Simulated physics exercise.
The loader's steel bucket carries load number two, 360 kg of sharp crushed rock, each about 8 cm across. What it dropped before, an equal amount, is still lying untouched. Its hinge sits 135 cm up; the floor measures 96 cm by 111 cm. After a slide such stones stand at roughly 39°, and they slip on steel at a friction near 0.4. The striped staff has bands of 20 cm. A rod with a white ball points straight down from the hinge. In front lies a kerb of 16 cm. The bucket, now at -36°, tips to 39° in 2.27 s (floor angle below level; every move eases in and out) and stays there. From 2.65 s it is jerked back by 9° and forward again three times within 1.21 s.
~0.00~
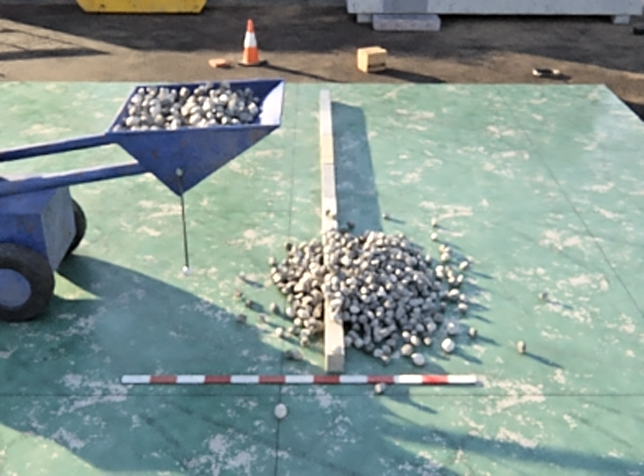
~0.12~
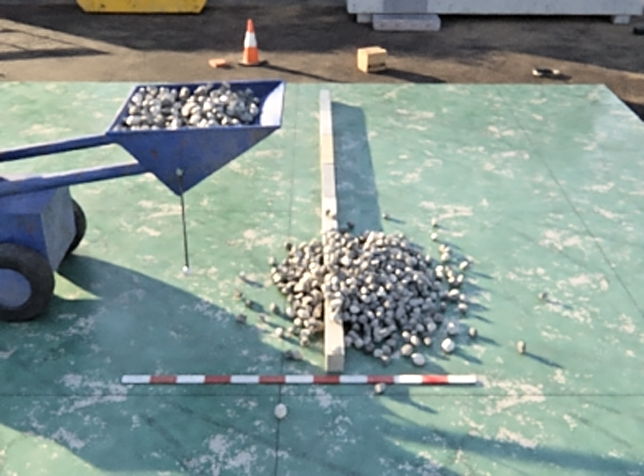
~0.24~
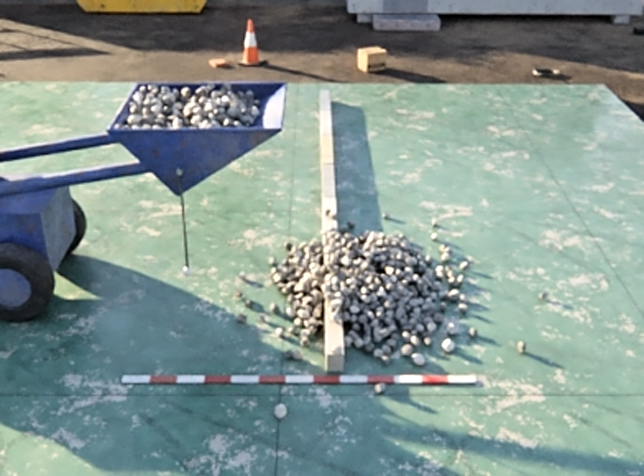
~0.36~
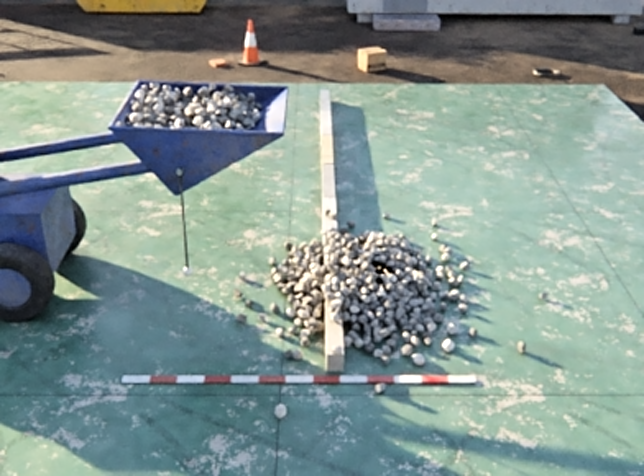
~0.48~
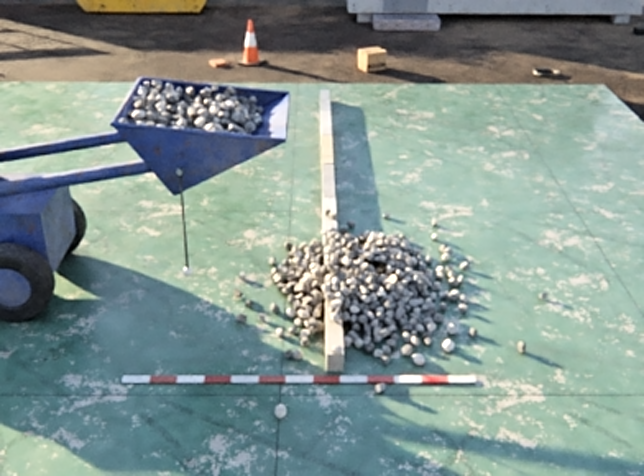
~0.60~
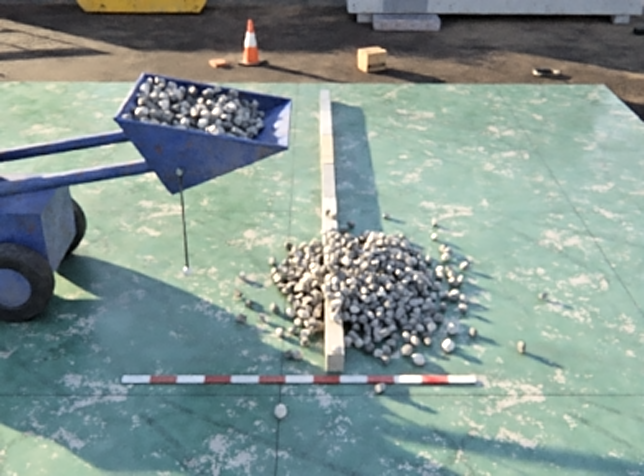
A blue loader's bucket full of grey stones tilts slightly forward beside a stone pile.
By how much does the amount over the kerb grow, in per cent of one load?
About 12 per cent.
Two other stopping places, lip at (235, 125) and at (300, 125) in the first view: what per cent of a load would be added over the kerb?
About 0 and 25 per cent.
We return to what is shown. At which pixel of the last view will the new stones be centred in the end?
Their middle is at about (300, 271).
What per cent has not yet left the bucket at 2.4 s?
It holds some 30 per cent.
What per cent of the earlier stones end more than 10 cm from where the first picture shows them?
Roughly 0 per cent of them.
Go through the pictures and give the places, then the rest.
In the first picture, the bucket is at -36°, its lip at (280, 126); the top of the load is at (213, 97). The earlier load is highest near (343, 255), 25 cm above ground level, 24 % on this side of the kerb, 76 % over the kerb.
In the second picture, the bucket is at -35°, its lip at (280, 127); the top of the load is at (206, 97); the stones move at 0.0 m/s on average.
In the third picture, the bucket is at -34°, its lip at (282, 130); the top of the load is at (202, 96); the stones move at 0.1 m/s on average.
The fourth picture shows lip at (283, 134), floor tilted -31°, highest stones at (168, 94); the stones move at 0.1 m/s on average.
In the fifth picture, the bucket is at -27°, its lip at (286, 141); the top of the load is at (147, 93); the stones move at 0.1 m/s on average.
In the sixth picture, the bucket is at -23°, its lip at (288, 148); the top of the load is at (150, 90); the stones move at 0.2 m/s on average.
After 1.7 s the floor is at 27°; in per cent of one load, 100 in the bucket, 25 on this side of the kerb, 76 over the kerb; the foremost stones are at (479, 296).
After 2.4 s the floor is at 39°; in per cent of one load, 32 in the bucket, 91 on this side of the kerb, 76 over the kerb; the foremost stones are at (479, 296).
After 4.3 s the floor is at 39°; in per cent of one load, 0 in the bucket, 113 on this side of the kerb, 87 over the kerb; the foremost stones are at (479, 296).
After 6.9 s the floor is at 39°; in per cent of one load, 0 in the bucket, 113 on this side of the kerb, 87 over the kerb; the foremost stones are at (479, 296). Net gain over the kerb, 12.
